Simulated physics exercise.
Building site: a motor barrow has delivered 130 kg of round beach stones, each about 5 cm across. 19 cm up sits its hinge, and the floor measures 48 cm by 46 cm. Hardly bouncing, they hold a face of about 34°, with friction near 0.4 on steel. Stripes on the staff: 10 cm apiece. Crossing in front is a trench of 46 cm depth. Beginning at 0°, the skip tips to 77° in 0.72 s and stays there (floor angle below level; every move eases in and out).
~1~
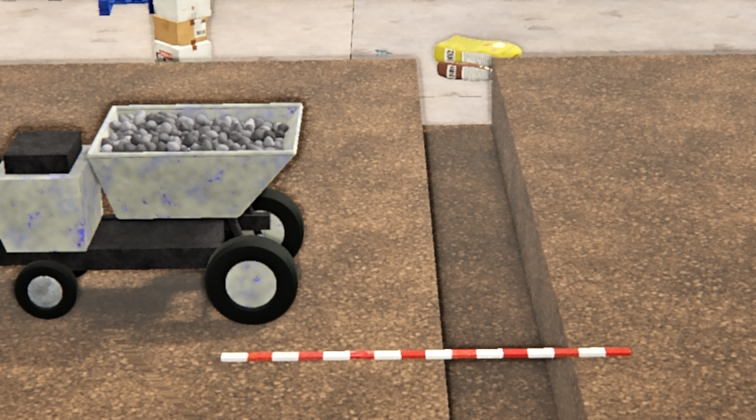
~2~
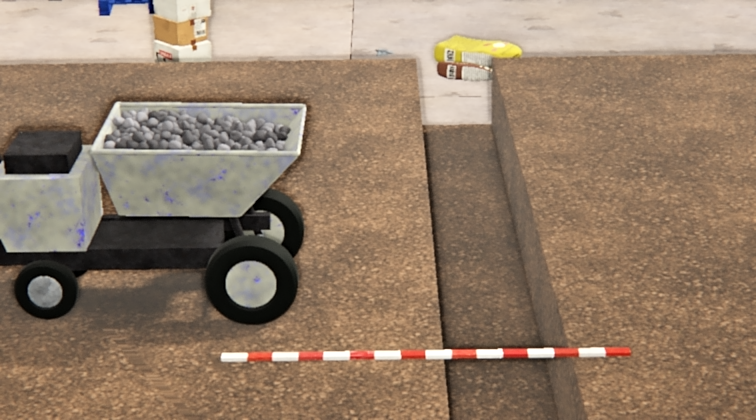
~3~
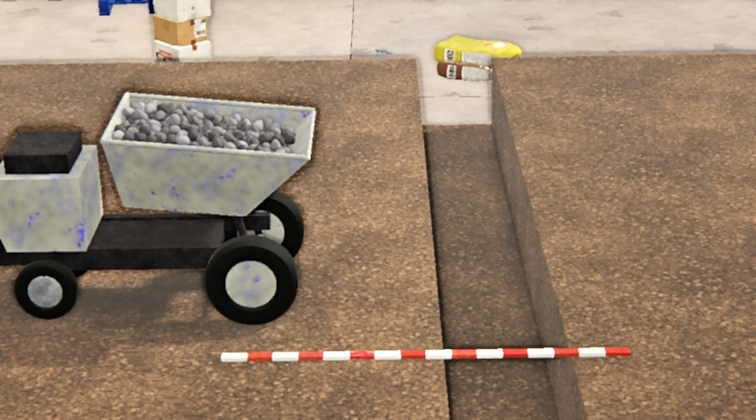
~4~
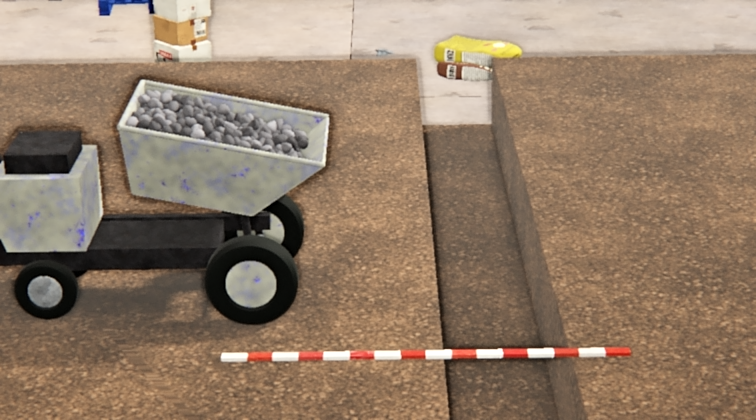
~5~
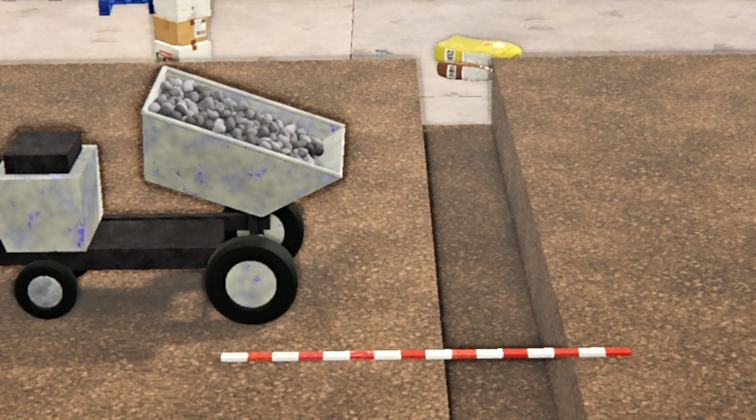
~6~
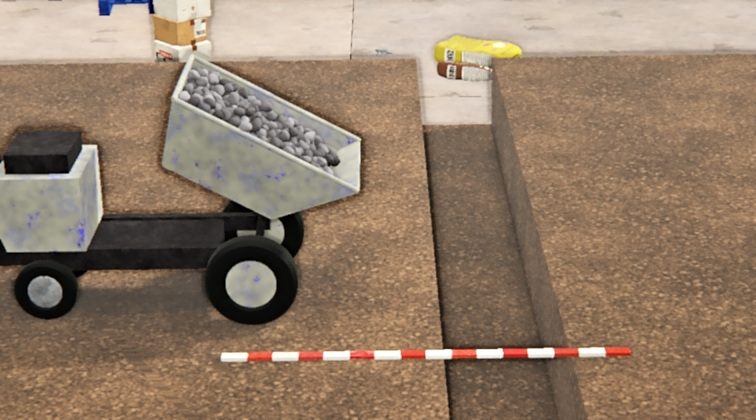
The clip shows a motor barrow loaded with round grey stones, standing left of a trench with a red-and-white staff in front, as its skip gradually tilts, the left end rising and the right end angling downward, stones still inside.
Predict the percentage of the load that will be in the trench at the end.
Predicted: Roughly 86 %.
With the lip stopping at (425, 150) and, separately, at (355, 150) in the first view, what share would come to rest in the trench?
Around 35% for the first place and 95% for the second.
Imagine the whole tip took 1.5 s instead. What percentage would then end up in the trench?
With that change, it comes to around 85 per cent.
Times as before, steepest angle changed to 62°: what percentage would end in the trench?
Close to 90 per cent then.
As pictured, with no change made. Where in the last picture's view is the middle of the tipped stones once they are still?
(503, 373).
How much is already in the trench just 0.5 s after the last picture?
Around 45 per cent of it, at that instant.
Then, 0.2 s after the last picture the floor is at 65°, 100 % in the skip; the foremost stones are at (401, 235).
Then, 0.5 s after the last picture the floor is at 77°, 39 % in the skip, 13 % short of the trench, 47 % in the trench; the foremost stones are at (531, 366).
Then, 0.9 s after the last picture the floor is at 77°, 4 % in the skip, 14 % short of the trench, 82 % in the trench; the foremost stones are at (550, 384).
Then, 2.8 s after the last picture the floor is at 77°, 0 % in the skip, 14 % short of the trench, 86 % in the trench; the foremost stones are at (549, 378).
